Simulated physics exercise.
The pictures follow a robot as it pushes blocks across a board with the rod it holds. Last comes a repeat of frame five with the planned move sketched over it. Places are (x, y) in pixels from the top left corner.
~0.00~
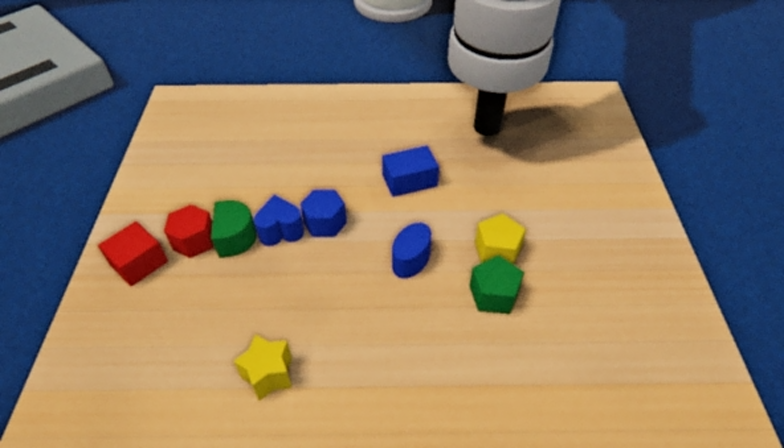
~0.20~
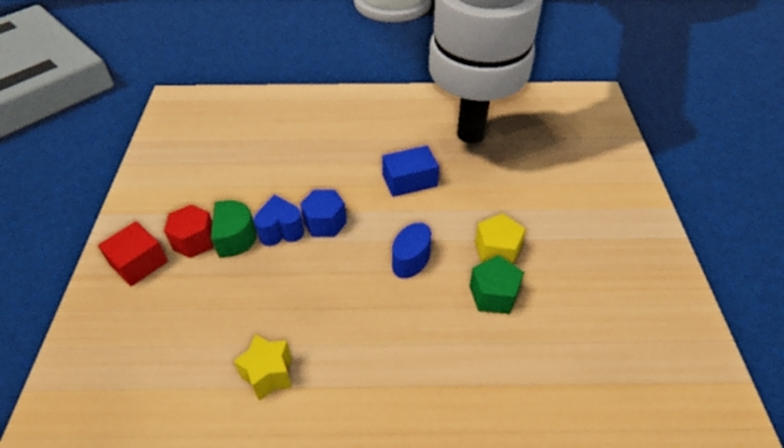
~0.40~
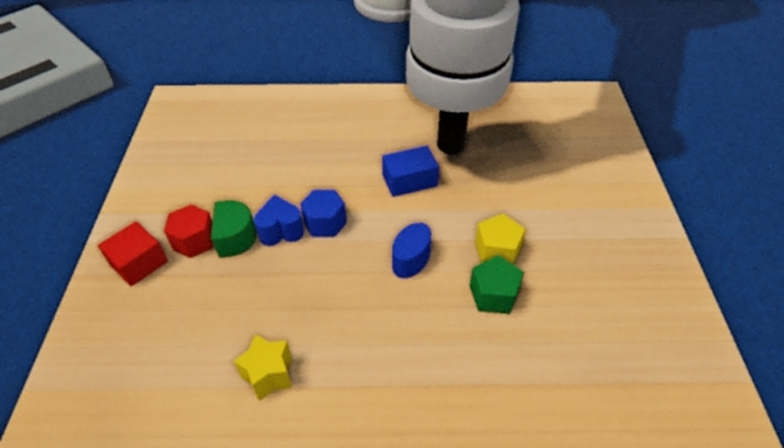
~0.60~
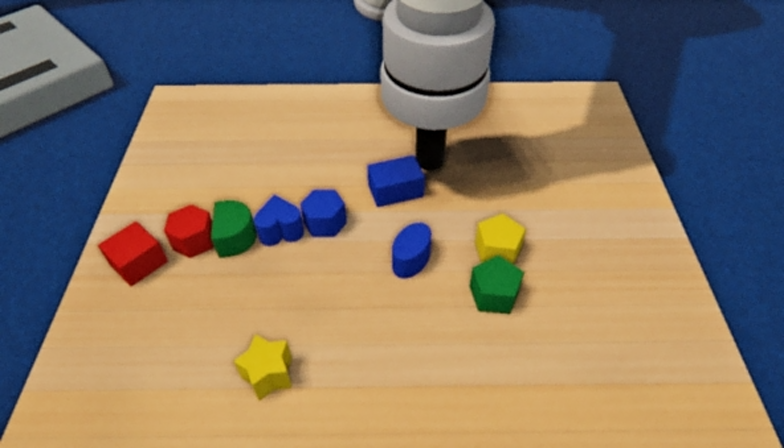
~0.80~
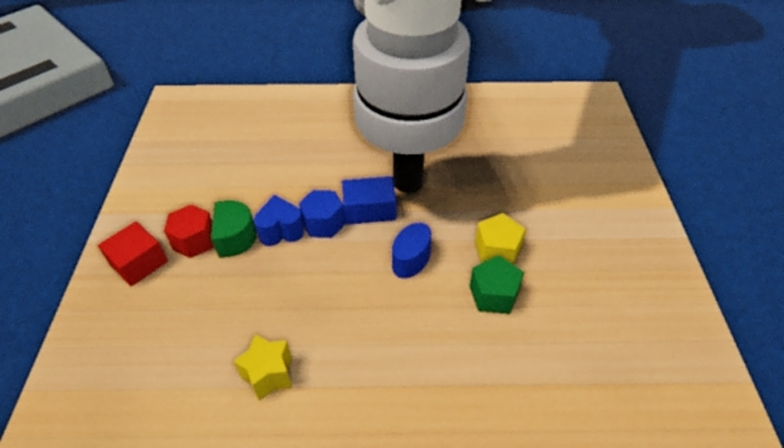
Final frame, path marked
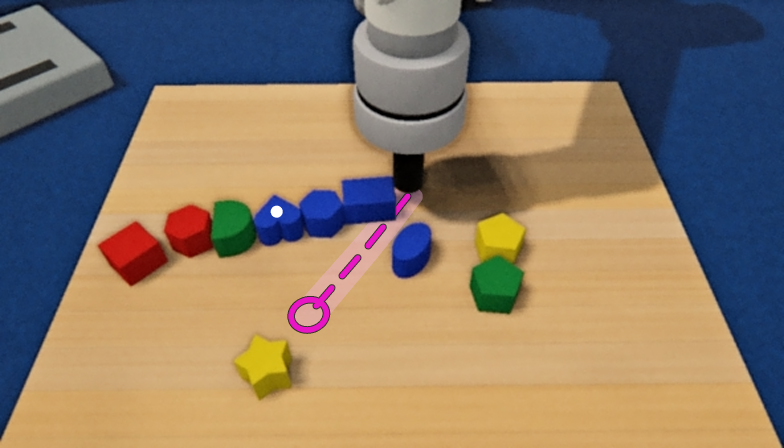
A robot arm with a black rod moved down and left across a wooden board, then pushed a blue rectangular block leftward until it sat beside the blue hexagon in a row of colourful blocks.
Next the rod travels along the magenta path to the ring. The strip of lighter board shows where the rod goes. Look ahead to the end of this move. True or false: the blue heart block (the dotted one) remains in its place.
False - the claim does not hold.
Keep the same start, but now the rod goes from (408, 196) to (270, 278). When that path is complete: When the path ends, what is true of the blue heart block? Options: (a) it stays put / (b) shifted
My answer is option b.
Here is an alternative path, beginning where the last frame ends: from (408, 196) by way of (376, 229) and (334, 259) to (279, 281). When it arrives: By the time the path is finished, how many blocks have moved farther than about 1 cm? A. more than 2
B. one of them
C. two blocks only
Letter A.
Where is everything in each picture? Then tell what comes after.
In the first picture, rod tip (487, 128); block tops, red hexagonal block (186, 220); green half-round block (229, 217); blue heart block (277, 212); blue hexagonal block (322, 202); blue oblong block (410, 160).
In the second picture, rod (471, 135); blocks unchanged.
In the third picture, rod (451, 146); blocks unchanged.
In the fourth picture, rod (430, 161); blue oblong block (396, 170).
In the fifth picture, rod (408, 183); red hexagonal block (186, 220); green half-round block (229, 217); blue heart block (277, 212); blue hexagonal block (321, 203); blue oblong block (368, 189).
Path on the board, straight from (408, 196) to (309, 315); the dot is on the blue heart block.
The first path, step by step. One third of the way, rod (378, 220); red hexagonal block (161, 217), turned 15° clockwise; green half-round block (197, 221), turned 20° clockwise; blue heart block (240, 225); blue hexagonal block (284, 225), turned 30° clockwise; blue oblong block (333, 222).
Two thirds of the way, rod (345, 258); red hexagonal block (143, 206), turned 35° clockwise; green half-round block (172, 219), turned 40° clockwise; blue heart block (207, 234), turned 30° clockwise; blue hexagonal block (246, 246), turned 45° clockwise; blue oblong block (294, 254), turned 25° clockwise.
At the end, rod (306, 302); red hexagonal block (136, 200), turned 35° clockwise; green half-round block (162, 214), turned 45° clockwise; blue heart block (190, 236), turned 50° clockwise; blue hexagonal block (218, 260), turned 70° clockwise; blue oblong block (254, 286), turned 50° clockwise.
